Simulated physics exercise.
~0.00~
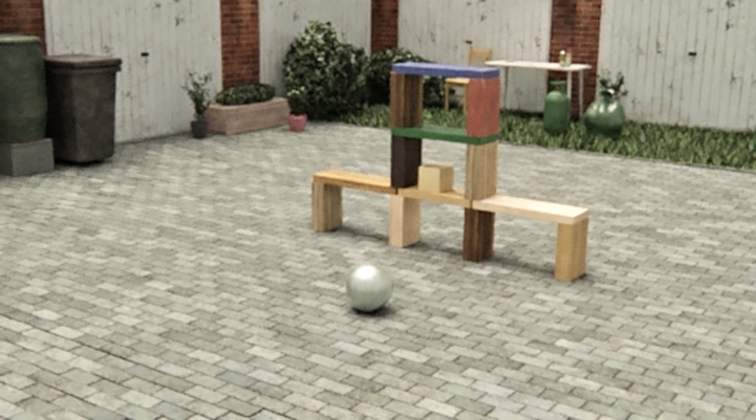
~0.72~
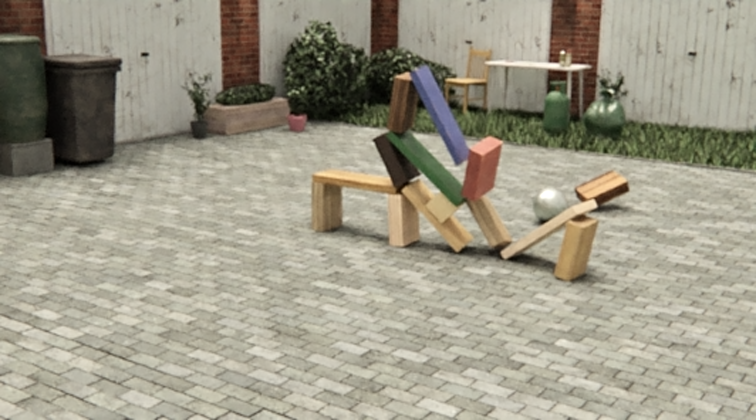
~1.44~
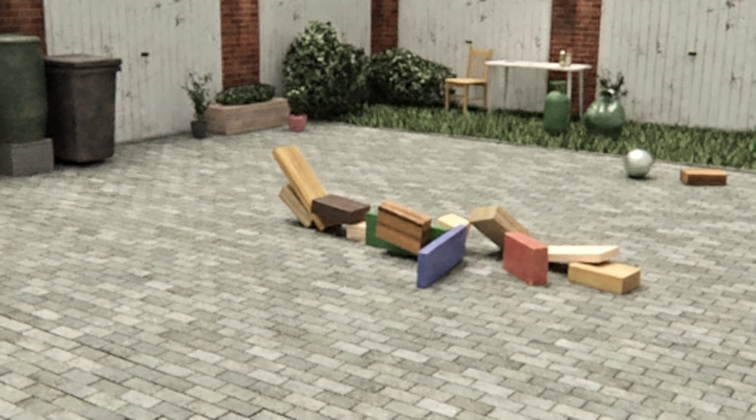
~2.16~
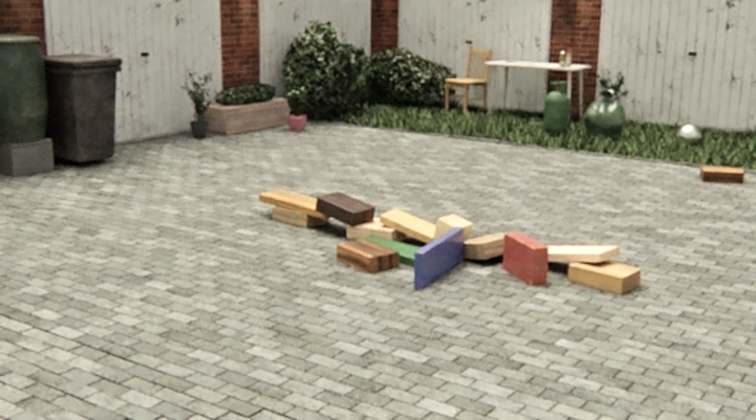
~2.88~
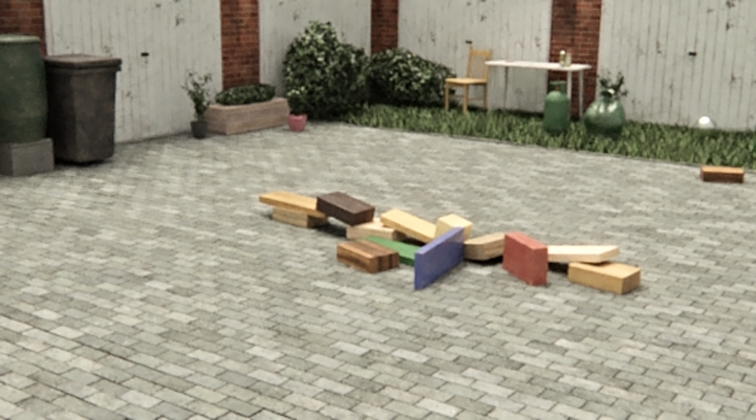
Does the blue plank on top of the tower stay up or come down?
It comes down, ending on its side on the paving among the other fallen blocks.
